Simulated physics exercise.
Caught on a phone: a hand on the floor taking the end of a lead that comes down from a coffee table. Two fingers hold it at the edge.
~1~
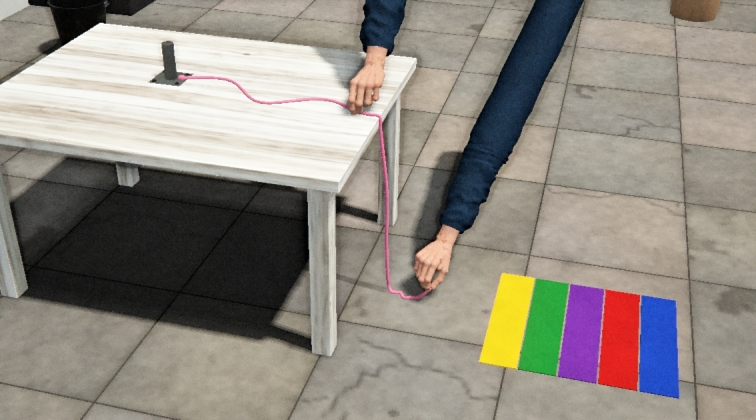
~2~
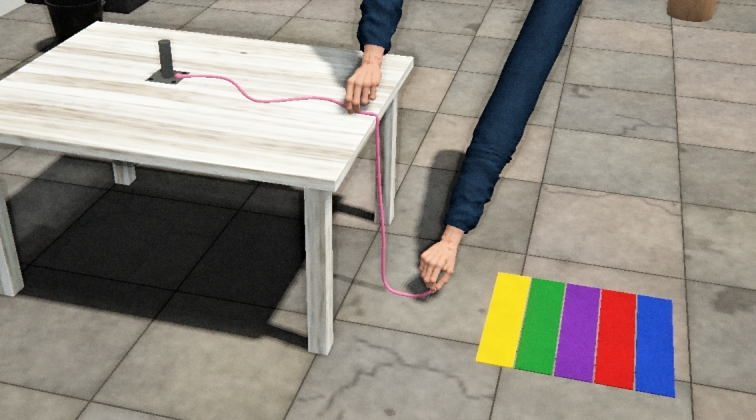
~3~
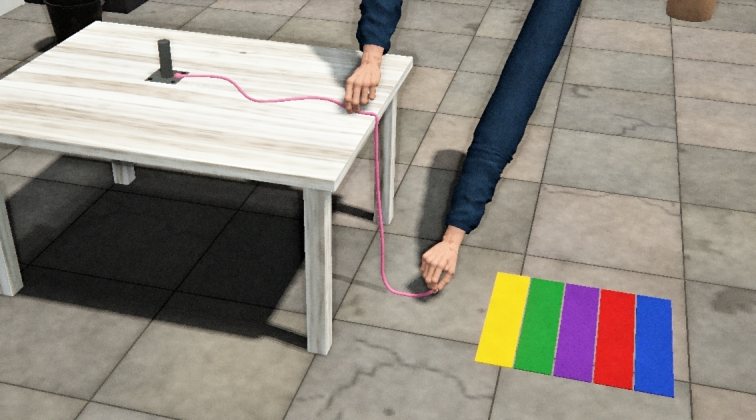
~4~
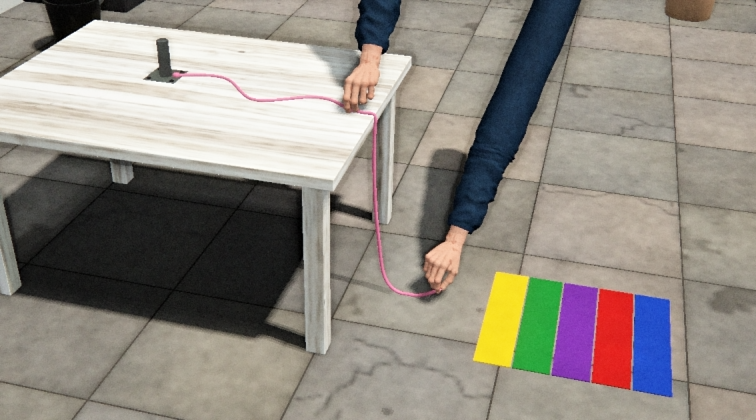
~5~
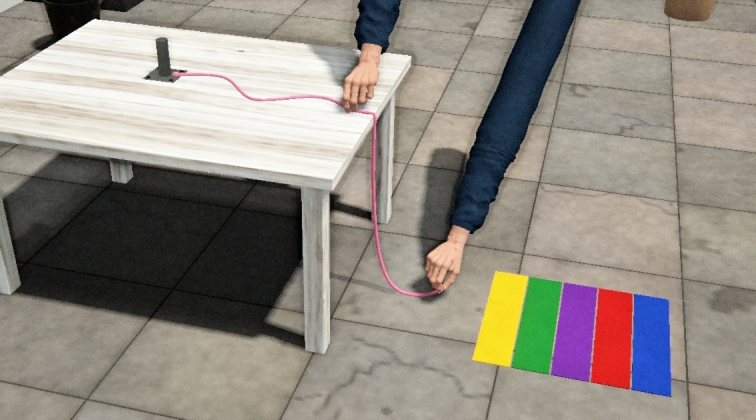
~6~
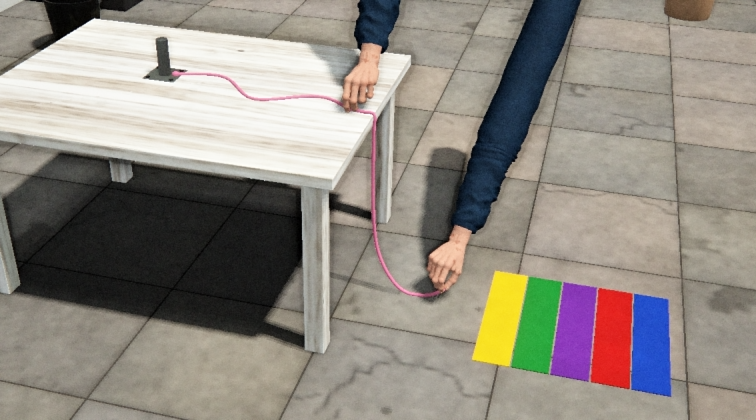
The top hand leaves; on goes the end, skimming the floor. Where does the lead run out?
The end stops over the purple strip.
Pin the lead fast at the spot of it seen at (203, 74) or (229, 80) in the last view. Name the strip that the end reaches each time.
It would be purple; purple.
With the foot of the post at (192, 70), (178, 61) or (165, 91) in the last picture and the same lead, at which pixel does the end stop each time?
The places are (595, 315), (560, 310) and (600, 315).
Early on, end near (508, 300); over yellow.
Midway, end near (551, 307); over green.
At the end of the slack, end near (577, 312); over purple. It gets as far as the purple strip.
